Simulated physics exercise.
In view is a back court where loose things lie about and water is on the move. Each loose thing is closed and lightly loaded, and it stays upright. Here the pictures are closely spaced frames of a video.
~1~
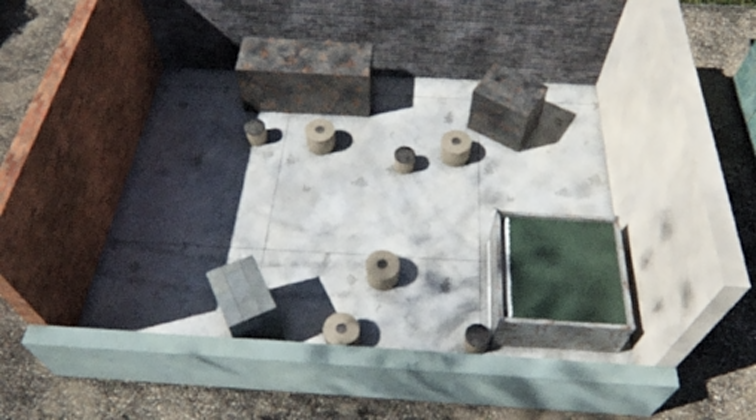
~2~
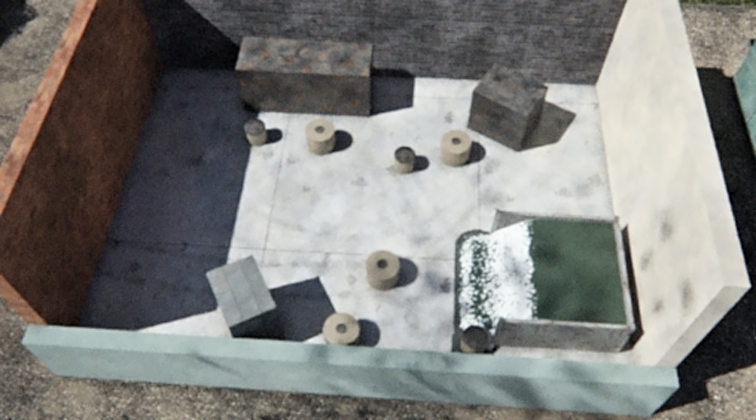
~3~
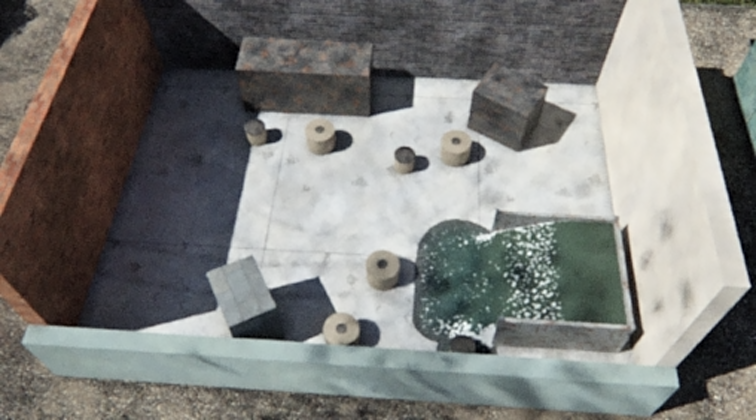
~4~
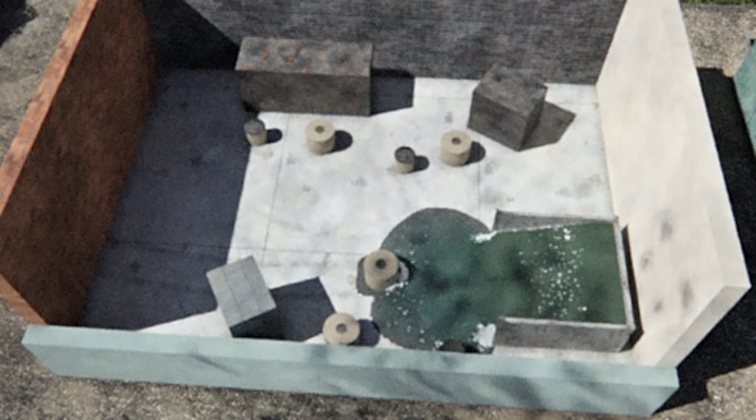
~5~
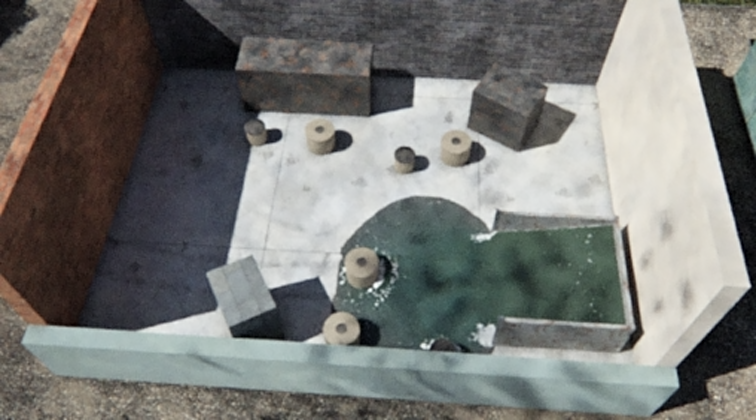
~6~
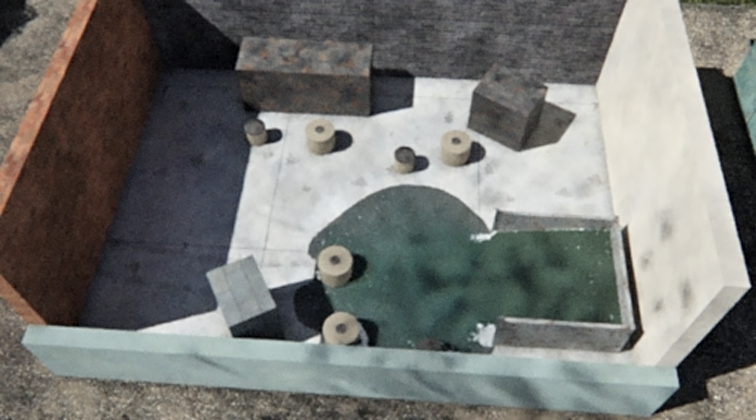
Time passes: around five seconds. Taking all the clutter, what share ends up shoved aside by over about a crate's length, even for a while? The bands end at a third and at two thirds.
The part that gets shoved well aside reaches two thirds.
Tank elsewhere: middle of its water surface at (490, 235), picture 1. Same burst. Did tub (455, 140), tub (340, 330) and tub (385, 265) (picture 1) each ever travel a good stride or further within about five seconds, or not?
Result per object - stayed close, went far, went far.
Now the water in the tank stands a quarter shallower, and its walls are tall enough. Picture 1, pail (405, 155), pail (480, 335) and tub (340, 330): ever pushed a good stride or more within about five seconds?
Taking each in turn, the answer is came up short, did it, did it.
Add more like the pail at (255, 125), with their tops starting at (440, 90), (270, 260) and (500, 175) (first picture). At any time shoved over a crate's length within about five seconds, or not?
Each in turn: Stays in place, pushed clear, stays in place.
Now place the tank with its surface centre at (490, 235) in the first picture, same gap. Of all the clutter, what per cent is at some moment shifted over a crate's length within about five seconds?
By my reckoning, about 70 per cent.
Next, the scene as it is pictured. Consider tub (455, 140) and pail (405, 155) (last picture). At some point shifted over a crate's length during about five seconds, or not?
Never got far, then never got far.
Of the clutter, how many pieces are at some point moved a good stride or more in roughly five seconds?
5.
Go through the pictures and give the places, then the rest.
The first frame shows a pail at (478, 335), on the bottom; a tub at (383, 264) rests on the ground; 0 of 7 have shifted.
The second frame shows a pail at (475, 336) rests on the ground, close to its start; a tub at (383, 264), on the bottom; 0 of 7 have shifted.
The third frame shows a pail at (463, 346) rests on the ground, close to its start; a tub at (383, 264), on the bottom; 1 of 7 have shifted.
The fourth frame shows a pail at (452, 351) rests on the ground, a stride from its start; a tub at (381, 264) rests on the ground; 1 of 7 have shifted.
The fifth frame shows a pail at (442, 351) rests on the ground, a stride from its start; a tub at (362, 262), on the bottom, close to its start; 2 of 7 have shifted.
The sixth frame shows a pail at (430, 349), on the bottom, a stride from its start; a tub at (335, 261), on the bottom, a stride from its start; 2 of 7 have shifted.
A moment on, 2 of 7 are well off their spots; 1 afloat.
Next, 2 of 7 are well off their spots; 2 afloat.
Later, 5 of 7 are well off their spots; 3 afloat.
In the end, 5 of 7 are well off their spots, and 5 have been at some point; 2 afloat.
